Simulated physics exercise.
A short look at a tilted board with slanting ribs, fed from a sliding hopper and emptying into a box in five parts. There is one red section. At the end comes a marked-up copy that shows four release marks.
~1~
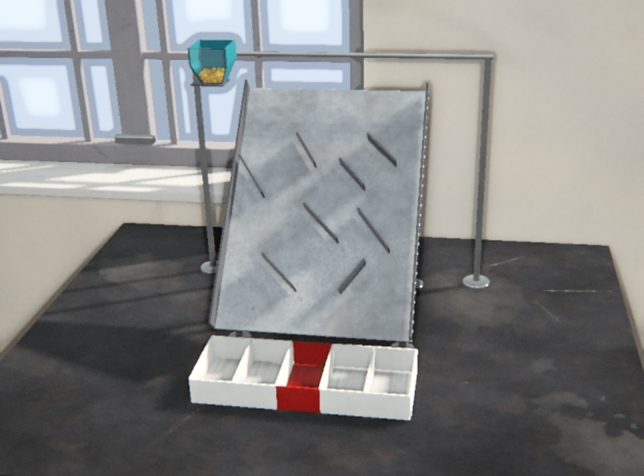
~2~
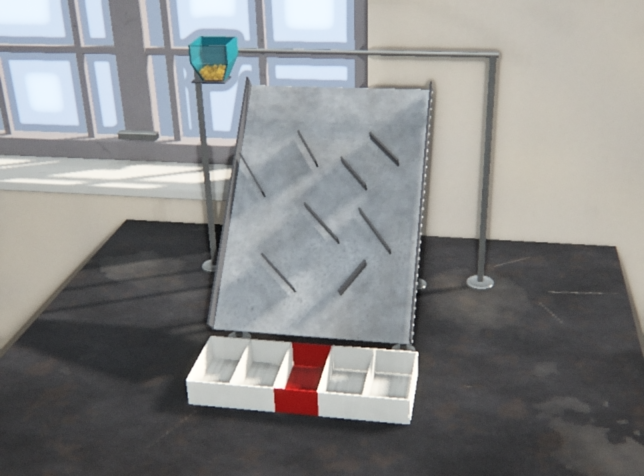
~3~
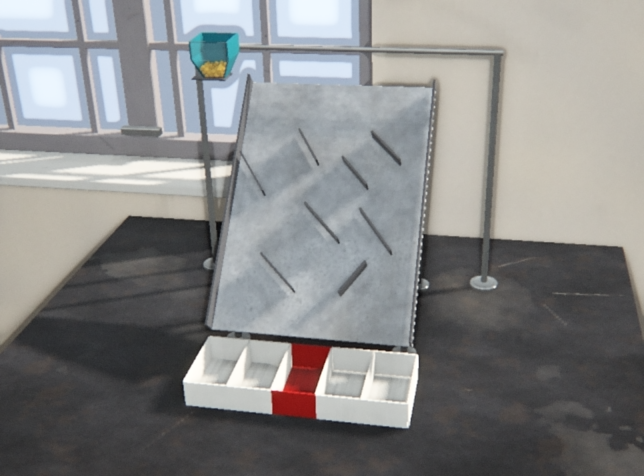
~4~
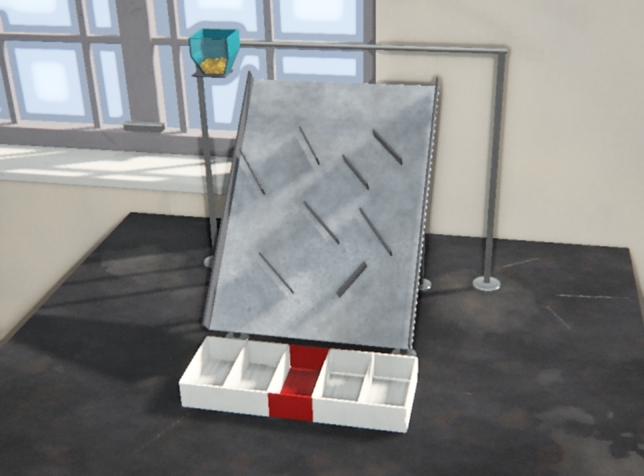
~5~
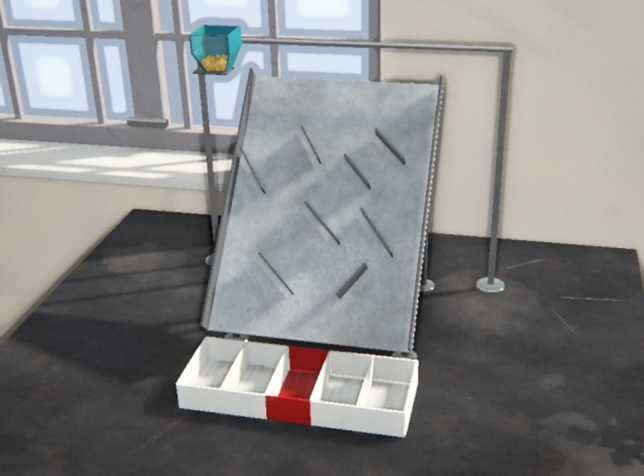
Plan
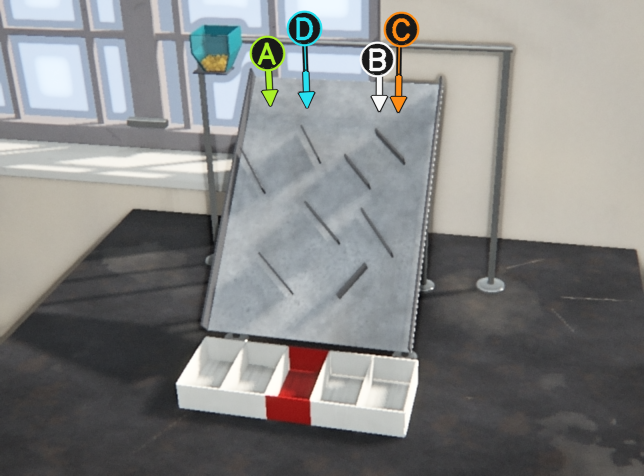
The video shows a tilted grey board with slanting ribs above a white five-part box with a red middle section, while a teal hopper holding yellow pieces stays at upper left; only the view shifts slightly.
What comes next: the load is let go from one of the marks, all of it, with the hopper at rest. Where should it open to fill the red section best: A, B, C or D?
Use mark D.
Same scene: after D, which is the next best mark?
The answer is A.
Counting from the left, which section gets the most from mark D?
It is the third one.
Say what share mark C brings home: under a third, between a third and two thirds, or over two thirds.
It is under a third.
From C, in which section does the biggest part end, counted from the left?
The fifth from the left.
On the marked copy, mark A meets the board at (270, 100); mark B meets the board at (379, 105); mark C meets the board at (398, 106); mark D meets the board at (306, 101).
For mark A, close to half in the red section, close to a third in other sections, a small share held on the board, only a few outside the box.
For mark B, a small share in the red section, all but a few in other sections.
For mark C, none at all in the red section, all but a few in other sections.
For mark D, close to two thirds in the red section, close to a third in other sections, only a few outside the box.
